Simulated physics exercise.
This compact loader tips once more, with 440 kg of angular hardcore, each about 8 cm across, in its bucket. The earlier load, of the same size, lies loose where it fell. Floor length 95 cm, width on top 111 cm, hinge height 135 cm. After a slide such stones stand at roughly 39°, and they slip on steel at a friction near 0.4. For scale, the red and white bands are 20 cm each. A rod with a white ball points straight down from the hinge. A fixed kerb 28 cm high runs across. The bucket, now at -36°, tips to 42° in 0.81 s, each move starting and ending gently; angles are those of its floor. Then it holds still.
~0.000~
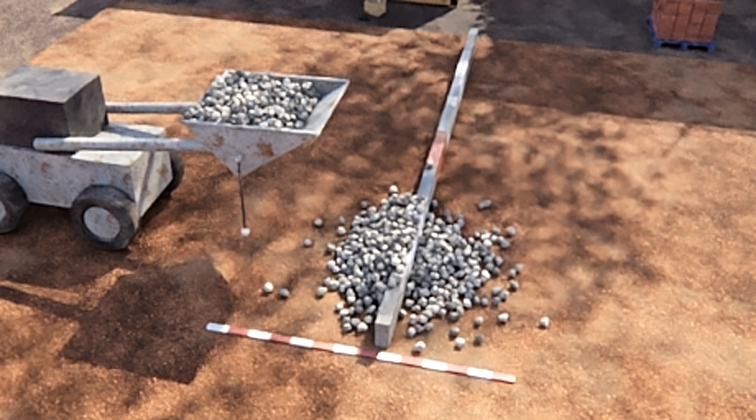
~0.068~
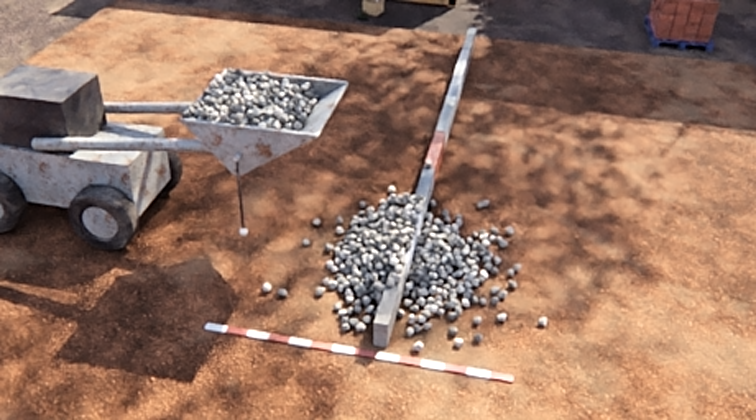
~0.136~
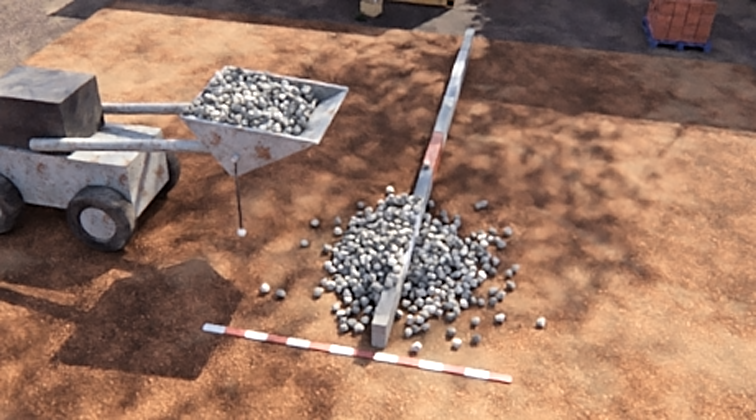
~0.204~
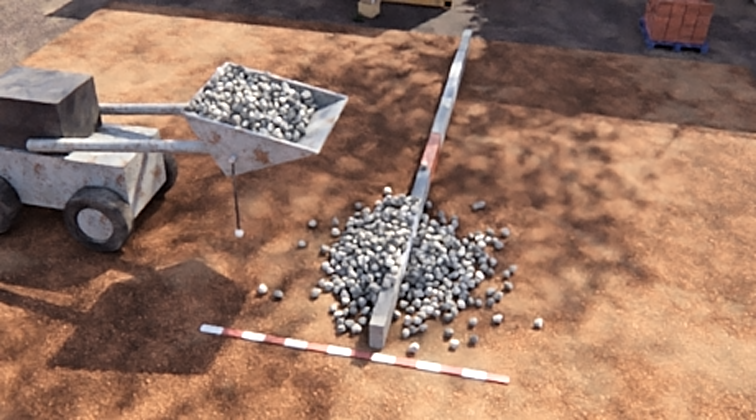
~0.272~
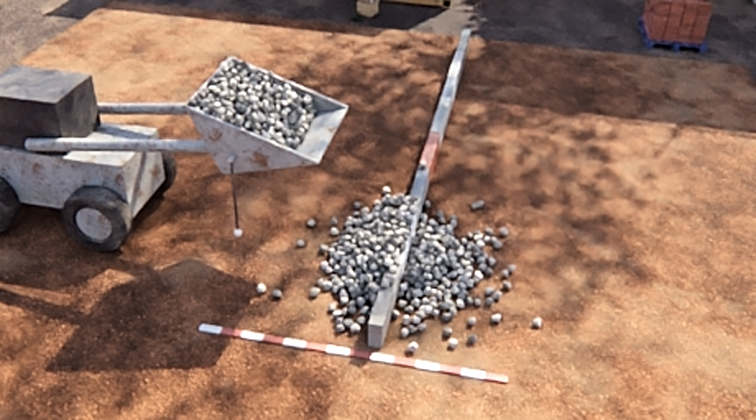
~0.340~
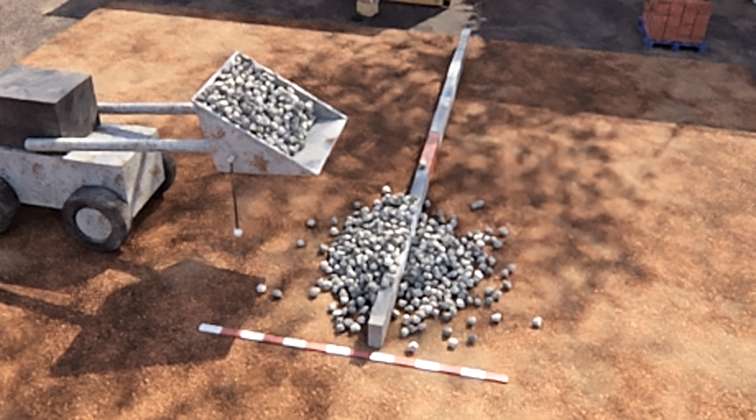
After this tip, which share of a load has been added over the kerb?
Close to 0 parts in a hundred.
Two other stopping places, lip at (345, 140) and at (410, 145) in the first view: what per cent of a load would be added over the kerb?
About 5 and 90 per cent.
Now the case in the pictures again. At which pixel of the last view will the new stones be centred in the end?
Near (337, 241).
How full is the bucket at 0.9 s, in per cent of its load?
Roughly 80 per cent is still inside.
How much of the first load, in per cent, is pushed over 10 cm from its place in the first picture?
About 0 per cent.
After 0.6 s the floor is at 30°; in per cent of one load, 100 in the bucket, 63 on this side of the kerb, 37 over the kerb; the foremost stones are at (507, 278).
After 0.9 s the floor is at 42°; in per cent of one load, 82 in the bucket, 82 on this side of the kerb, 37 over the kerb; the foremost stones are at (507, 278).
After 1.3 s the floor is at 42°; in per cent of one load, 23 in the bucket, 140 on this side of the kerb, 37 over the kerb; the foremost stones are at (507, 278).
After 4.0 s the floor is at 42°; in per cent of one load, 0 in the bucket, 163 on this side of the kerb, 37 over the kerb; the foremost stones are at (507, 278). Net gain over the kerb, 0.
